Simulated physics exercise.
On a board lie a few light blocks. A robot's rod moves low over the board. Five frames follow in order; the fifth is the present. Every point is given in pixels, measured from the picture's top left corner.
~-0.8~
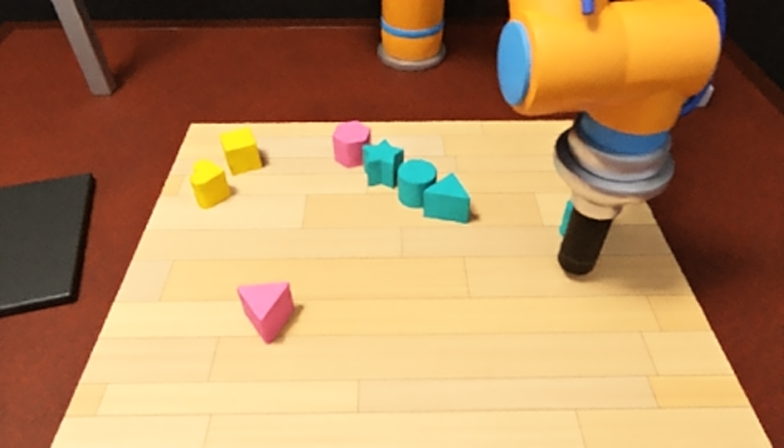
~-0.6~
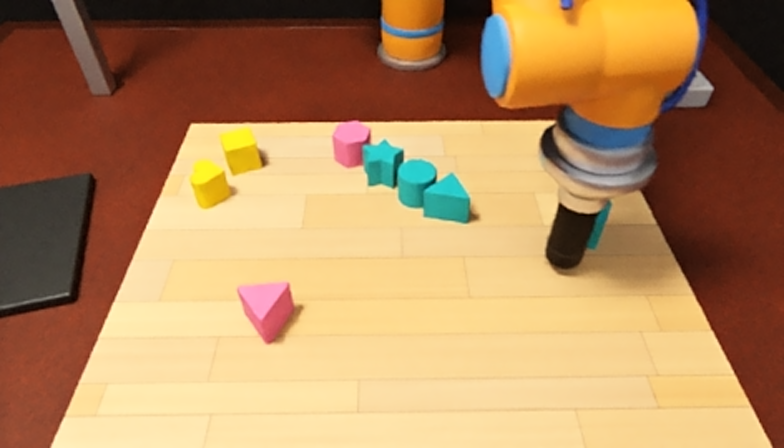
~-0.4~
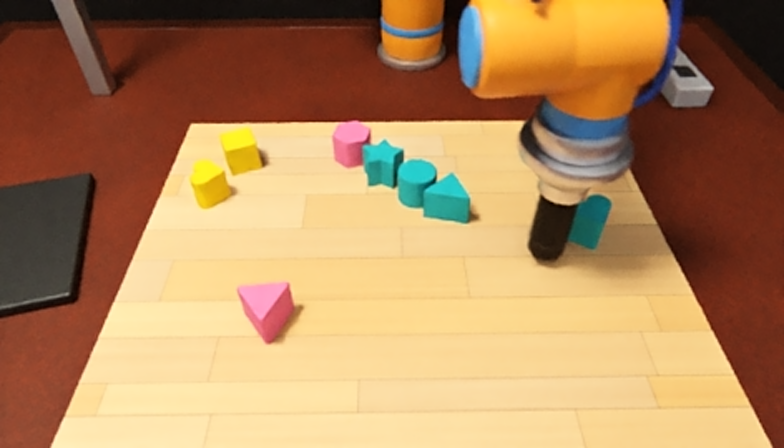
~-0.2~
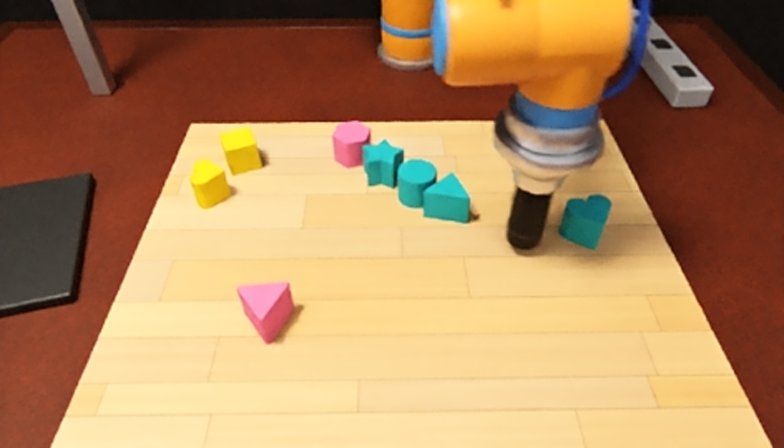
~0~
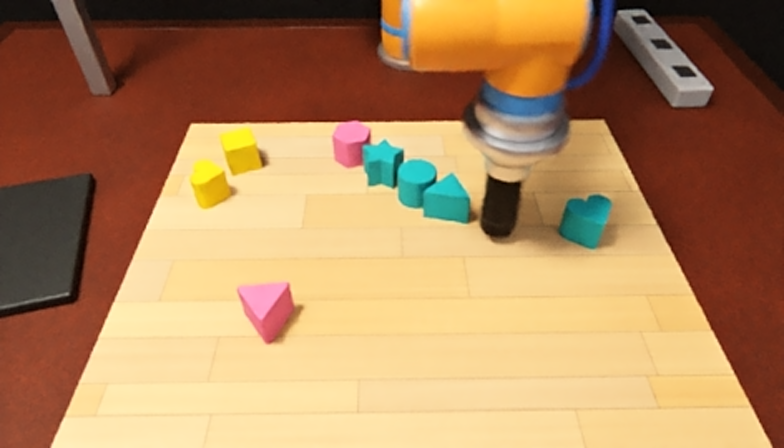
The robot's rod moves left over the board toward the turquoise triangular block, pushing nothing.
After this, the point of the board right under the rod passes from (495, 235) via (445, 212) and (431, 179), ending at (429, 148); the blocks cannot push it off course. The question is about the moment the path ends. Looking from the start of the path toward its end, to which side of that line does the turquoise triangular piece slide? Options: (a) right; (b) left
b
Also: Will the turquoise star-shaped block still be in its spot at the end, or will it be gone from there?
Displaced.
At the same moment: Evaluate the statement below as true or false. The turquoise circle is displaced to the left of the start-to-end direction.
True.
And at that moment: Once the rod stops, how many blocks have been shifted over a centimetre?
That makes 3 blocks or more.
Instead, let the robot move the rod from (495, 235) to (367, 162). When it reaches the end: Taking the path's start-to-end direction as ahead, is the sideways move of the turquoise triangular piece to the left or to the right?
Toward the left.
On the path given first. One third of the way, rod (446, 204); pink hexagon (346, 127), turned 15° clockwise; turquoise star-shaped block (361, 144); turquoise circle (390, 155); turquoise triangular piece (414, 169).
Two thirds of the way, rod (431, 170); pink hexagon (330, 118), turned 35° clockwise; turquoise star-shaped block (334, 137); turquoise circle (360, 148); turquoise triangular piece (396, 153), turned 65° anticlockwise.
At the end, rod (430, 139); pink hexagon (330, 118), turned 35° clockwise; turquoise star-shaped block (334, 137), turned 10° clockwise; turquoise circle (359, 149); turquoise triangular piece (399, 149), turned 85° anticlockwise.
